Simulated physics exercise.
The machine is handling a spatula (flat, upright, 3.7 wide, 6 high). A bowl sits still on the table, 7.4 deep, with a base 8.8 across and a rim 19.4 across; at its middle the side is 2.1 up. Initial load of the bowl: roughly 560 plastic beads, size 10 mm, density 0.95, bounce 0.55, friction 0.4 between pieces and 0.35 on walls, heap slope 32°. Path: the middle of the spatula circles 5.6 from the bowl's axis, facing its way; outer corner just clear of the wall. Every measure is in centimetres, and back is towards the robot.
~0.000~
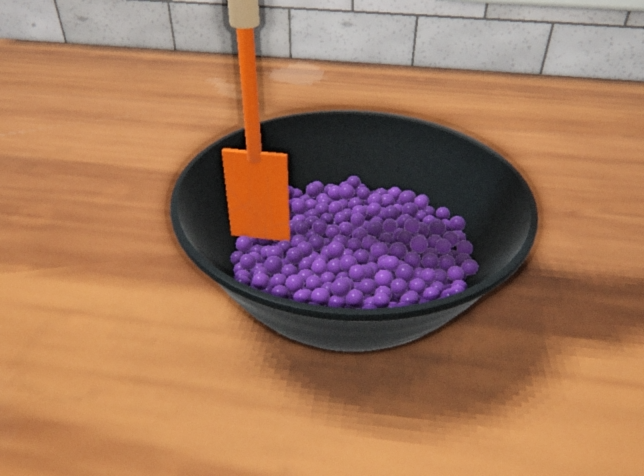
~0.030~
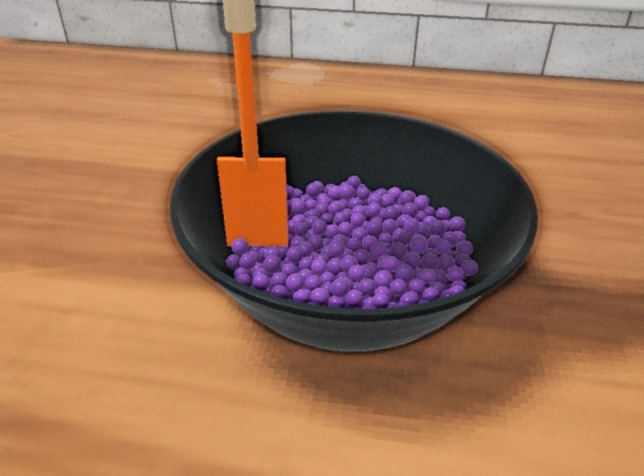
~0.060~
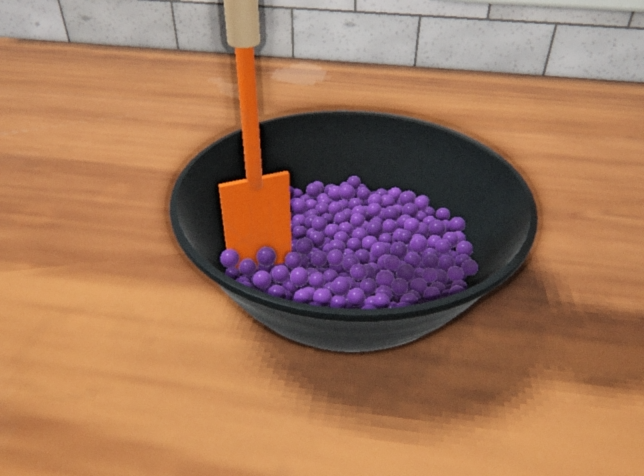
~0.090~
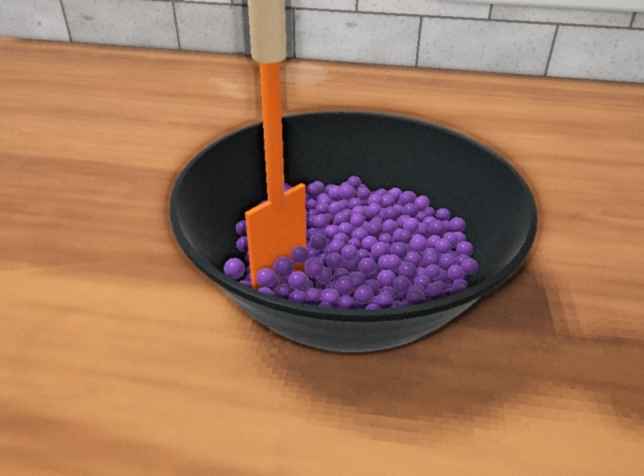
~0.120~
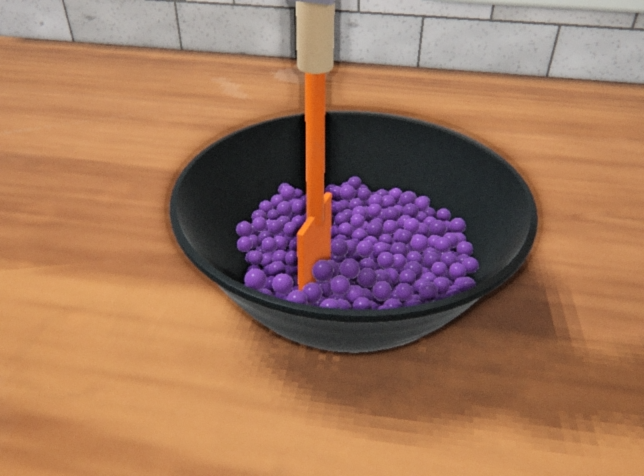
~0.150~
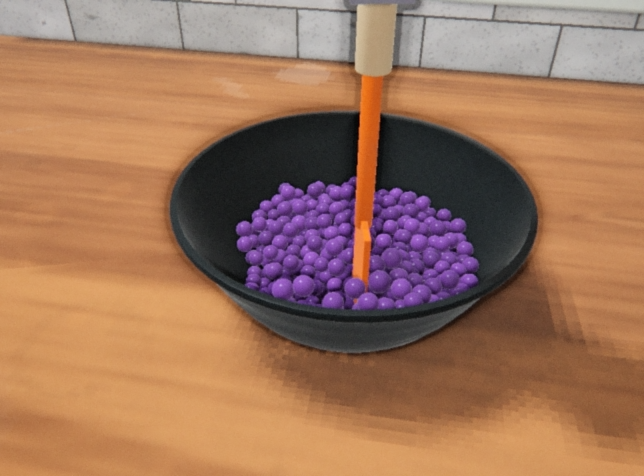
To begin with, an orange spatula hangs at the left side of a black bowl of purple beads on a wooden table. It lowers into the beads, then sweeps along the near side toward the right, turning edge-on as beads shift around it and the bowl stays still.
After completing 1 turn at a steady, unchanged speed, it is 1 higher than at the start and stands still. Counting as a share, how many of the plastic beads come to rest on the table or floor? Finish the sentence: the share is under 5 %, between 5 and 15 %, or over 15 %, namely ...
The share is between 5 and 15 %.
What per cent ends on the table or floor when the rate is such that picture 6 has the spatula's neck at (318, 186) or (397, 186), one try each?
Some 5 and 10 %.
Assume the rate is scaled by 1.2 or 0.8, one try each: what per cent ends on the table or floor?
It would be some 10 and 5 percent respectively.
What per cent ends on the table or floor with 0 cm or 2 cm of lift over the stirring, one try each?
It comes to about 10 per cent and about 0 per cent.
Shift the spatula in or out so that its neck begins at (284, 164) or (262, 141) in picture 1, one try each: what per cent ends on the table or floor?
Around 5 per cent on the first try, around 10 per cent on the second.
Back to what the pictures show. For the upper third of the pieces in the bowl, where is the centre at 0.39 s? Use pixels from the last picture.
Around (348, 213).
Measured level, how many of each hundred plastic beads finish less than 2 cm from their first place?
That comes to some 70 per cent.
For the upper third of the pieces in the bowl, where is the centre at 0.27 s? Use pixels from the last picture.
Somewhere around (406, 218) in the last view.
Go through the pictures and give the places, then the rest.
Spatula neck at (252, 128), 0° round; upper third of the load around (357, 244), from x 240 to 470, top at y 185; 560 in the bowl, in the first frame.
Spatula neck at (249, 134), 9° round; upper third of the load around (357, 246), from x 235 to 470, top at y 185, in the second frame.
Spatula neck at (252, 153), 32° round; upper third of the load around (349, 249), from x 230 to 470, top at y 185, in the third frame.
Spatula neck at (275, 172), 55° round; upper third of the load around (355, 253), from x 235 to 470, top at y 185, in the fourth frame.
Spatula neck at (315, 185), 79° round; upper third of the load around (365, 256), from x 245 to 470, top at y 185, in the fifth frame.
Spatula neck at (365, 189), 103° round; upper third of the load around (383, 256), from x 245 to 470, top at y 185; 560 in the bowl, in the sixth frame.
After 0.27 s, 199° round, highest piece 9 above the table; 548 in the bowl, 12 in flight or on the tool.
After 0.39 s, 296° round, highest piece 10 above the table; 525 in the bowl, 15 on the table or floor, 20 in flight or on the tool.
After 0.65 s, 0° round, highest piece 7 above the table; 519 in the bowl, 41 on the table or floor.
After 1.35 s, 0° round, highest piece 5 above the table; 519 in the bowl, 41 on the table or floor.
At rest, 519 in the bowl, 41 on the table or floor. That is 7 % on the table or floor.
